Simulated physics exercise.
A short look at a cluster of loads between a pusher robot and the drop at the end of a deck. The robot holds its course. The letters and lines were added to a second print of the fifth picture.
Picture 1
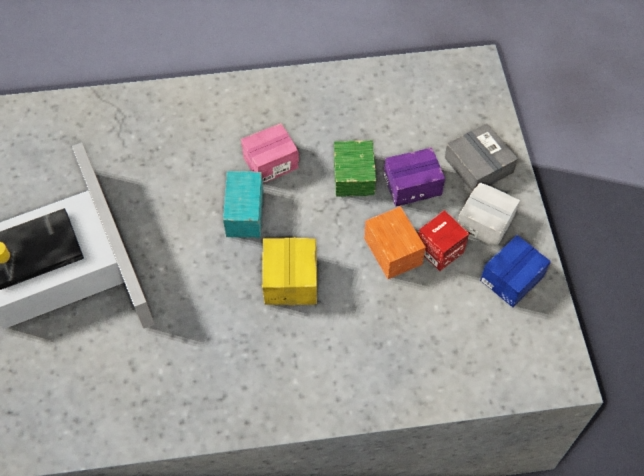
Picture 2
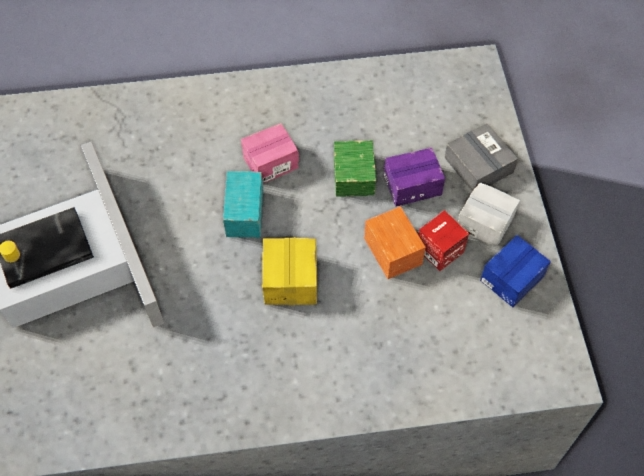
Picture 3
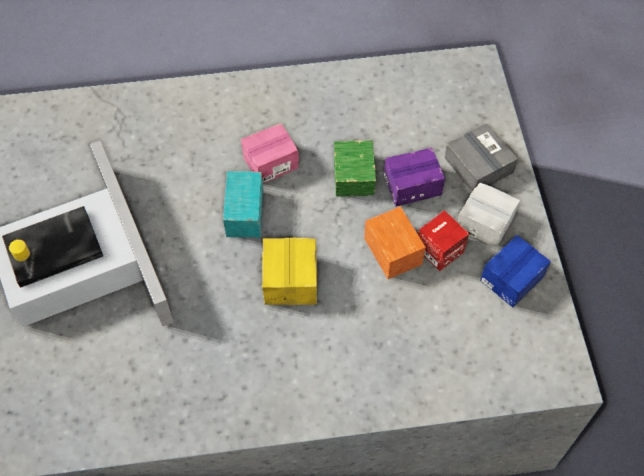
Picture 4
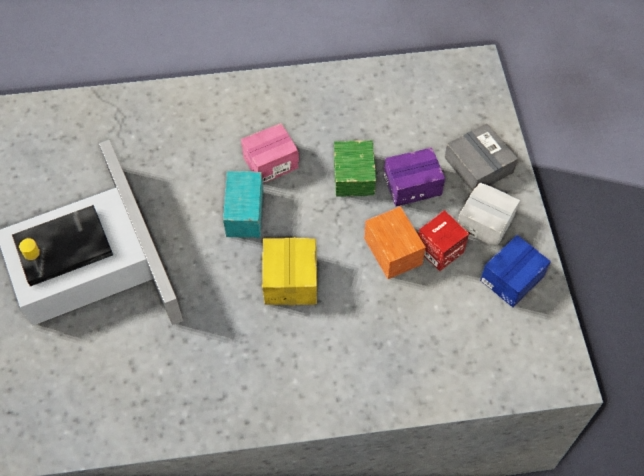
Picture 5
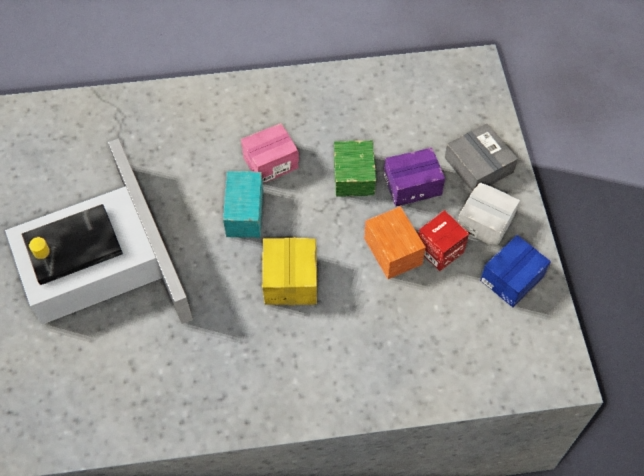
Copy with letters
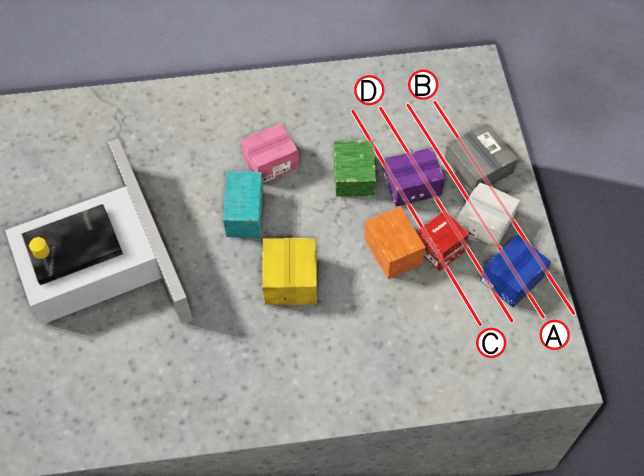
White pusher robot with a wide front blade sliding slowly right across a grey speckled deck towards motionless coloured boxes.
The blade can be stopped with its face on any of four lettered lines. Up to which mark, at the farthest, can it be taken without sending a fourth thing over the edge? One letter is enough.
At D, and not beyond.
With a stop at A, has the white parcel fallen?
Yes.
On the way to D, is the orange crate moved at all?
Yes.
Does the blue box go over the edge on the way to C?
No.
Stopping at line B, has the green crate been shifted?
Yes.
On the marked copy, A at (471, 204); B at (500, 201); C at (412, 211); D at (442, 207).
With D. Early on, robot (189, 228); yellow parcel (311, 261); turquoise crate (268, 198).
Further on, robot (297, 216); white parcel (521, 205); grey box (491, 156).
At the end, robot (382, 206); red box over the edge; grey box over the edge; three fallen.
As for the rest, A drops five; B drops six; C is within the limit but short.
